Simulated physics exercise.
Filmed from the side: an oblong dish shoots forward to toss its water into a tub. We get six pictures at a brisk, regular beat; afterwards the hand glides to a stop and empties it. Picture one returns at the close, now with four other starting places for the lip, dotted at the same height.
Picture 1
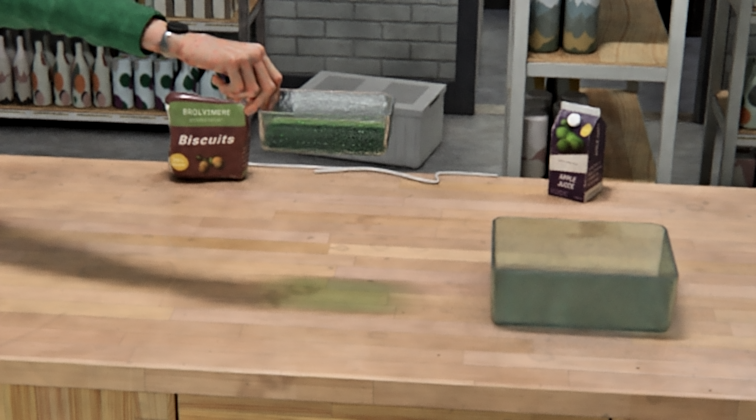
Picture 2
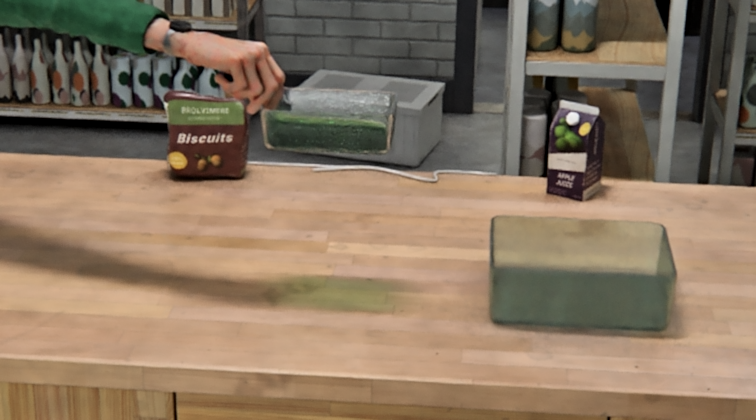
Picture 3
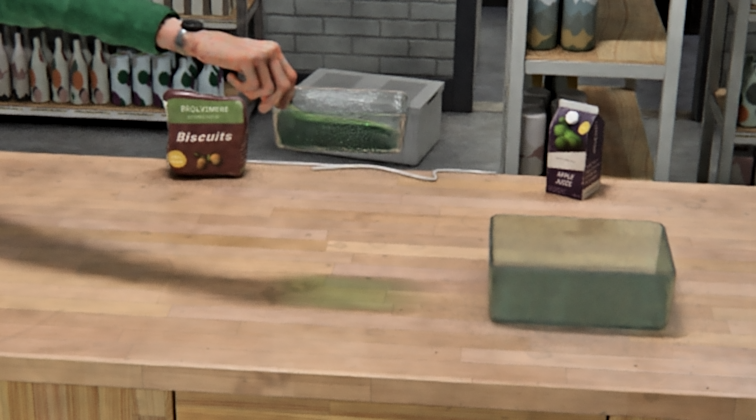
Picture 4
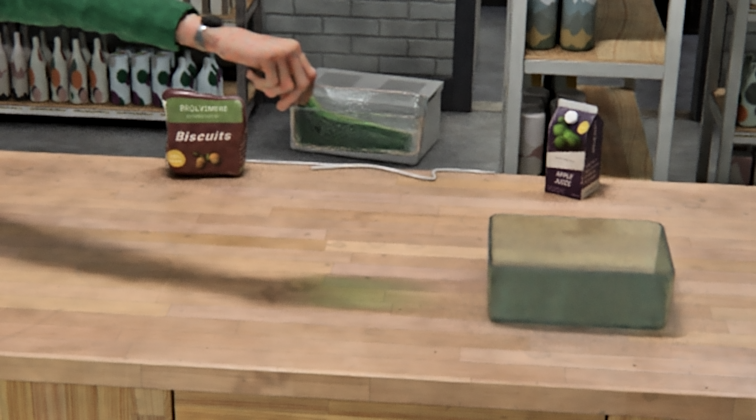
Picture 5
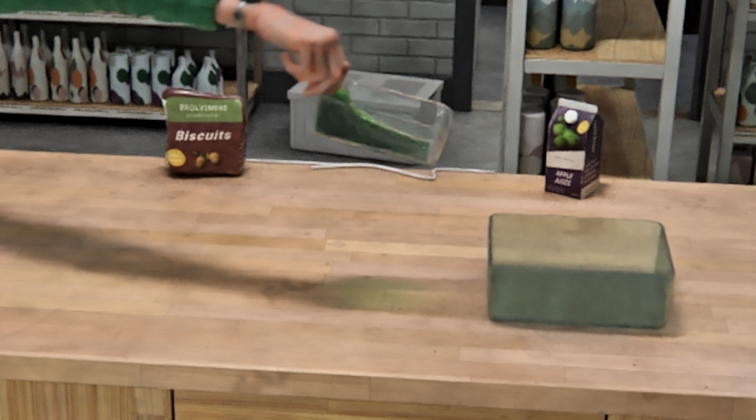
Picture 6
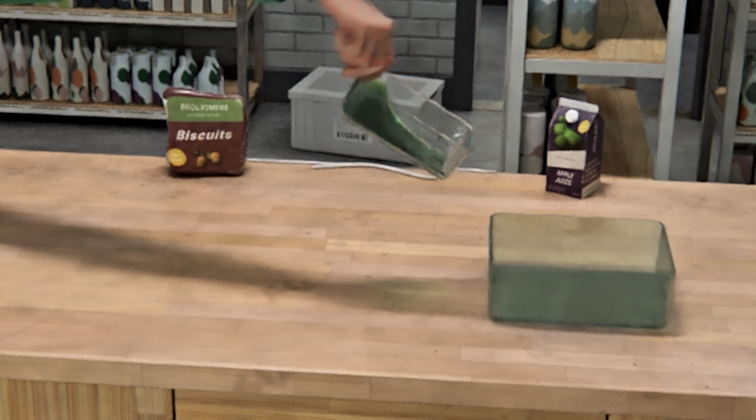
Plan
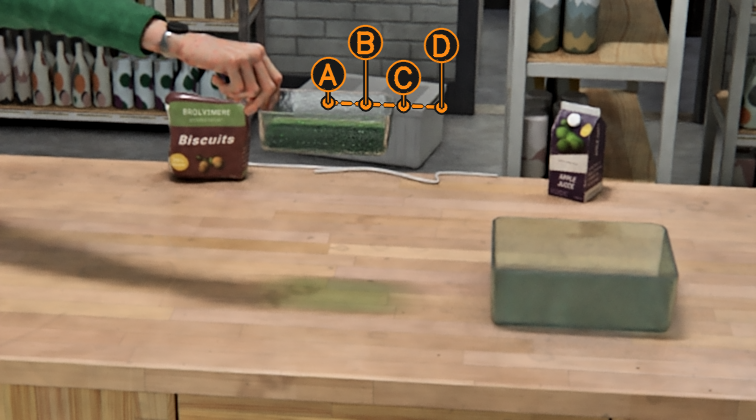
A clear oblong dish holding green liquid, held by a hand in a green sleeve, moves right above a wooden counter, past a biscuit packet, then tilts increasingly downward to the right, with a juice carton and greenish tub nearby.
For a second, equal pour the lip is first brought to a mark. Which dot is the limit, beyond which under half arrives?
Choose B.
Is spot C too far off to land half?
No.
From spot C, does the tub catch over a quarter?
Yes.
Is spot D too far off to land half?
No, that is safe.
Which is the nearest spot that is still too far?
A.
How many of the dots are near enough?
Three of them.
In orange, A at (328, 102); B at (365, 104); C at (403, 105); D at (441, 107).
With A, about 17 % lands in the tub, 78 % falls short and 4 % goes beside or beyond.
With B, about 73 % lands in the tub, 18 % falls short and 9 % goes beside or beyond.
With C, about 87 % lands in the tub, 4 % falls short and 9 % goes beside or beyond.
With D, about 84 % lands in the tub, 3 % falls short and 14 % goes beside or beyond.
